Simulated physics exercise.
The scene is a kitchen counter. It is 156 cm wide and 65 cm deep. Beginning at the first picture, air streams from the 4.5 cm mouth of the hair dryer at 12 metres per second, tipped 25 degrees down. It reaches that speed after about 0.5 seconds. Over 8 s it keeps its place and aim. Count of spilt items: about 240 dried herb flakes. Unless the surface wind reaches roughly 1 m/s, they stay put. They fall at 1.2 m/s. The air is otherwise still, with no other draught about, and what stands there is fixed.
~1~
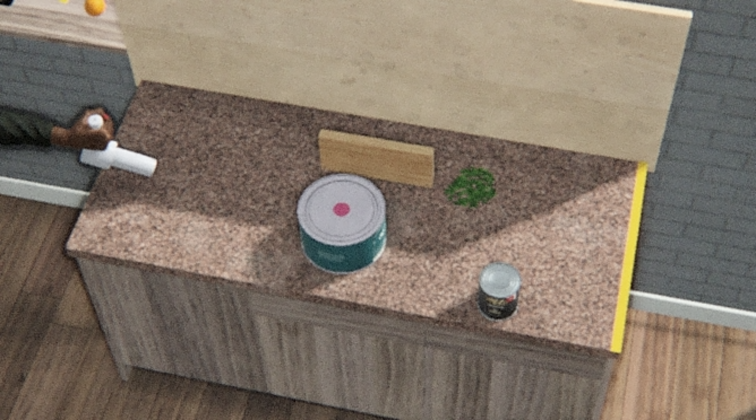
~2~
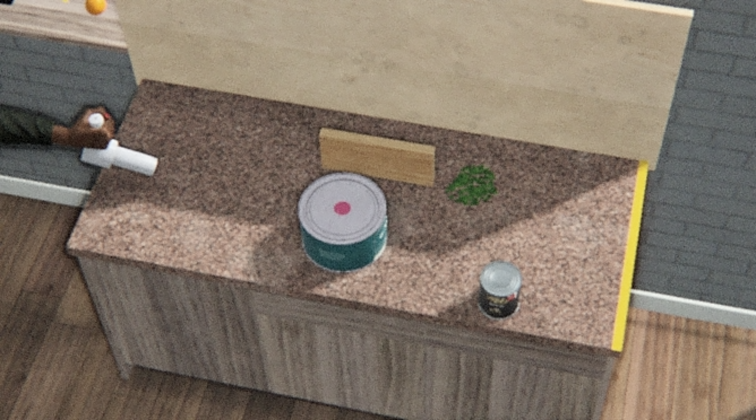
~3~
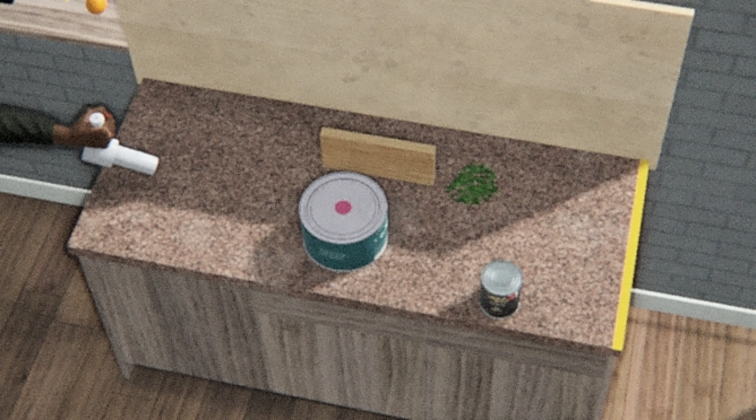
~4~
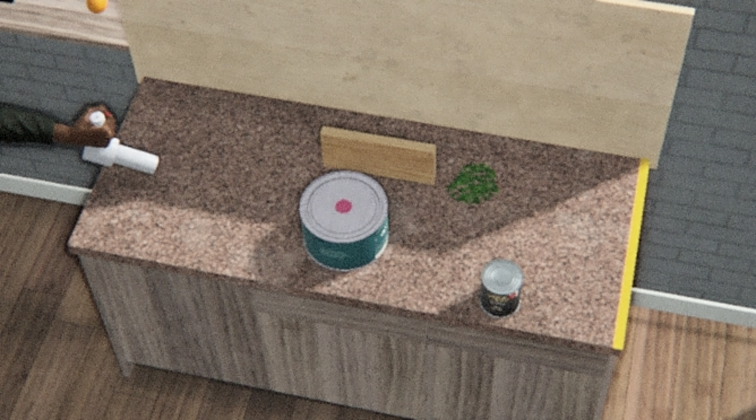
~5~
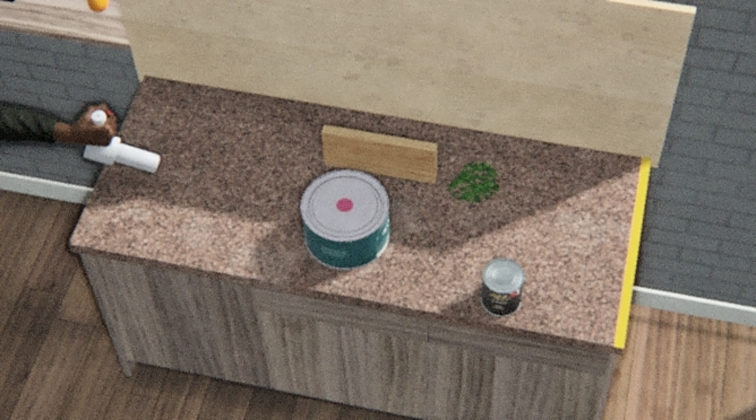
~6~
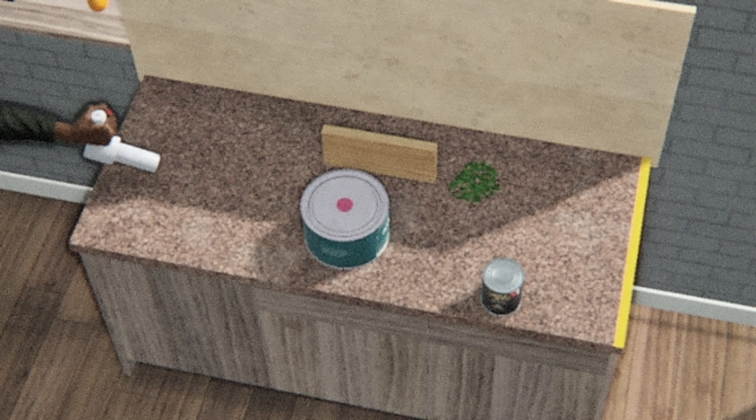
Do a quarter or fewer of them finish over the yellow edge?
No, more than a quarter do.
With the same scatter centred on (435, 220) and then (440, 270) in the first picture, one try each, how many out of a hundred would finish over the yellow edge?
Results, one try each: 40 %, 0 %.
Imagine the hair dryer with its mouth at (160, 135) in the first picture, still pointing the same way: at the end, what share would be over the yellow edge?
Result: Approx. 100 %.
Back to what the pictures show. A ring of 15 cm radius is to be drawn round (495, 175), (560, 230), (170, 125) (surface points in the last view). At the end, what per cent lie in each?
In order: About 30 %, then 0 %, then 0 %.
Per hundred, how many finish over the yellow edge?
Roughly 70 percent, I'd say.
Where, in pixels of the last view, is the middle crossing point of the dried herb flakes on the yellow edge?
Close to pixel (643, 215).
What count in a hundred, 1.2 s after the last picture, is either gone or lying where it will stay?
Roughly 40 per cent of them.
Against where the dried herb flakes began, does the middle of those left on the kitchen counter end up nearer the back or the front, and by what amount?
Toward the rear, roughly 5 cm.
Then, 1.2 s after the last picture the count stands so, 42 % are over the yellow edge; the middle of those still in play is near (482, 174).
Then, 2.1 s after the last picture the count stands so, 48 % are over the yellow edge; the middle of those still in play is near (488, 175).
Then, 4.0 s after the last picture the count stands so, 61 % are over the yellow edge; the middle of those still in play is near (482, 171).
Then, 7.6 s after the last picture, at the end, 70 % are over the yellow edge; the middle of those still in play is near (482, 170).
